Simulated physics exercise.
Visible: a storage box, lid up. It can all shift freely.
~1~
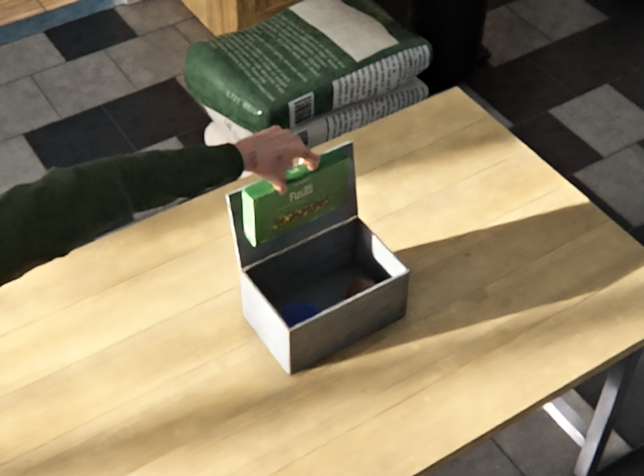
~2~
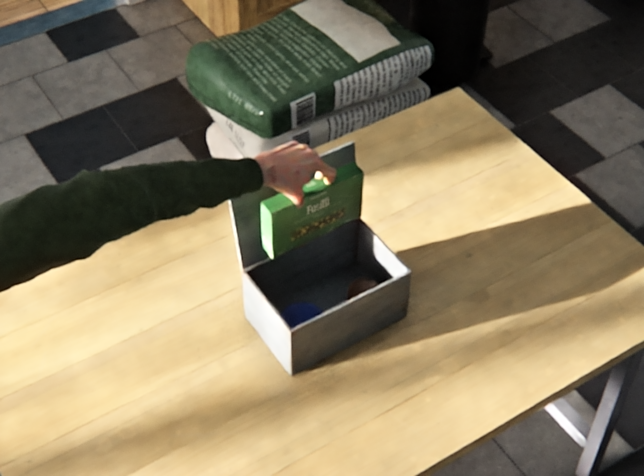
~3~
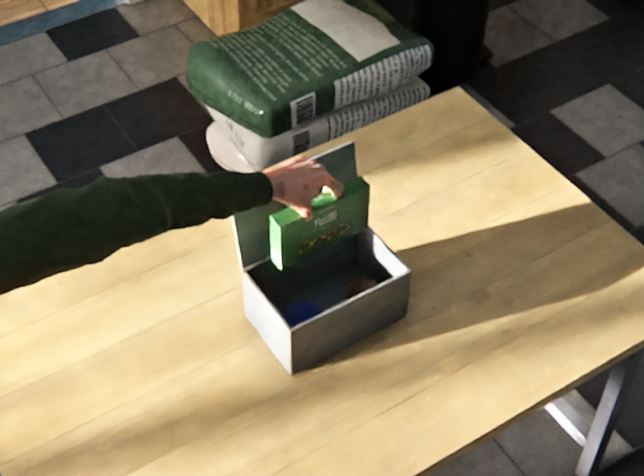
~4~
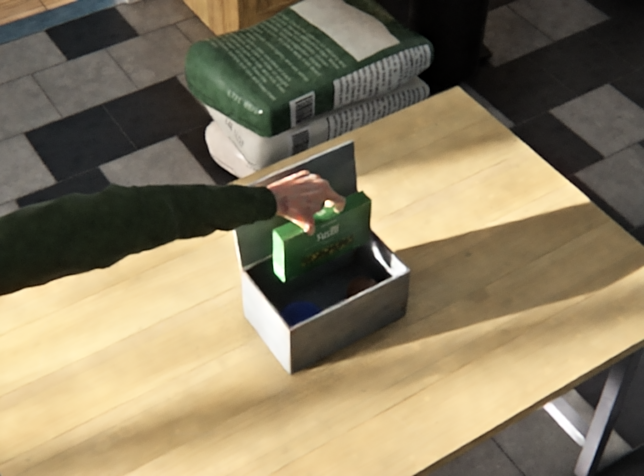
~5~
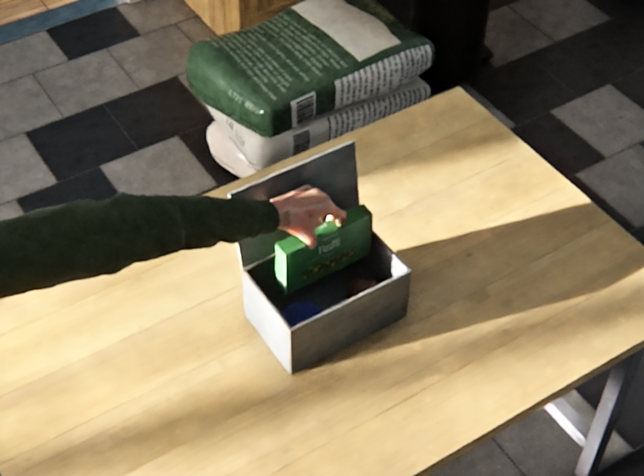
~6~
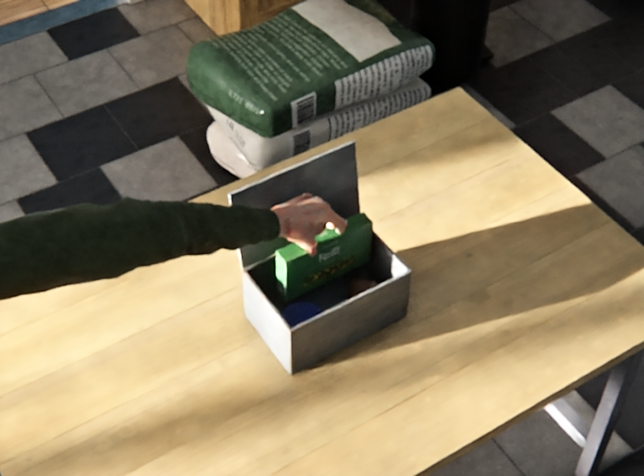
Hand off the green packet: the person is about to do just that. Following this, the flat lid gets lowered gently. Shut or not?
The lid lies on the box.
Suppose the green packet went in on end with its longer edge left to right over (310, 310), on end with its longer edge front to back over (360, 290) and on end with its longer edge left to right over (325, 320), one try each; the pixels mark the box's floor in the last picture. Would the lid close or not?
Case one lid open, case two lid open, case three lid open.
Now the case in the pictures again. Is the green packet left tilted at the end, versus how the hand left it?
It stays as it was set.
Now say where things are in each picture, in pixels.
Coming down; green packet (297, 197), in the first frame.
Coming down; green packet (314, 209), in the second frame.
Coming down; green packet (321, 223), in the third frame.
Coming down; green packet (323, 236), in the fourth frame.
Coming down; green packet (325, 249), in the fifth frame.
Put in, still held; green packet (325, 256), in the sixth frame.
Then, 1.20 s later than the last frame, lid starting down; green packet moved a little near (325, 281).
Then, 1.90 s later than the last frame, lid 39° above the rim; green packet moved a little near (325, 281).
When it is over, lid shut; moved from the start, green packet; the other 2 as before. End places, in pixels of the last picture, green packet near (325, 281).
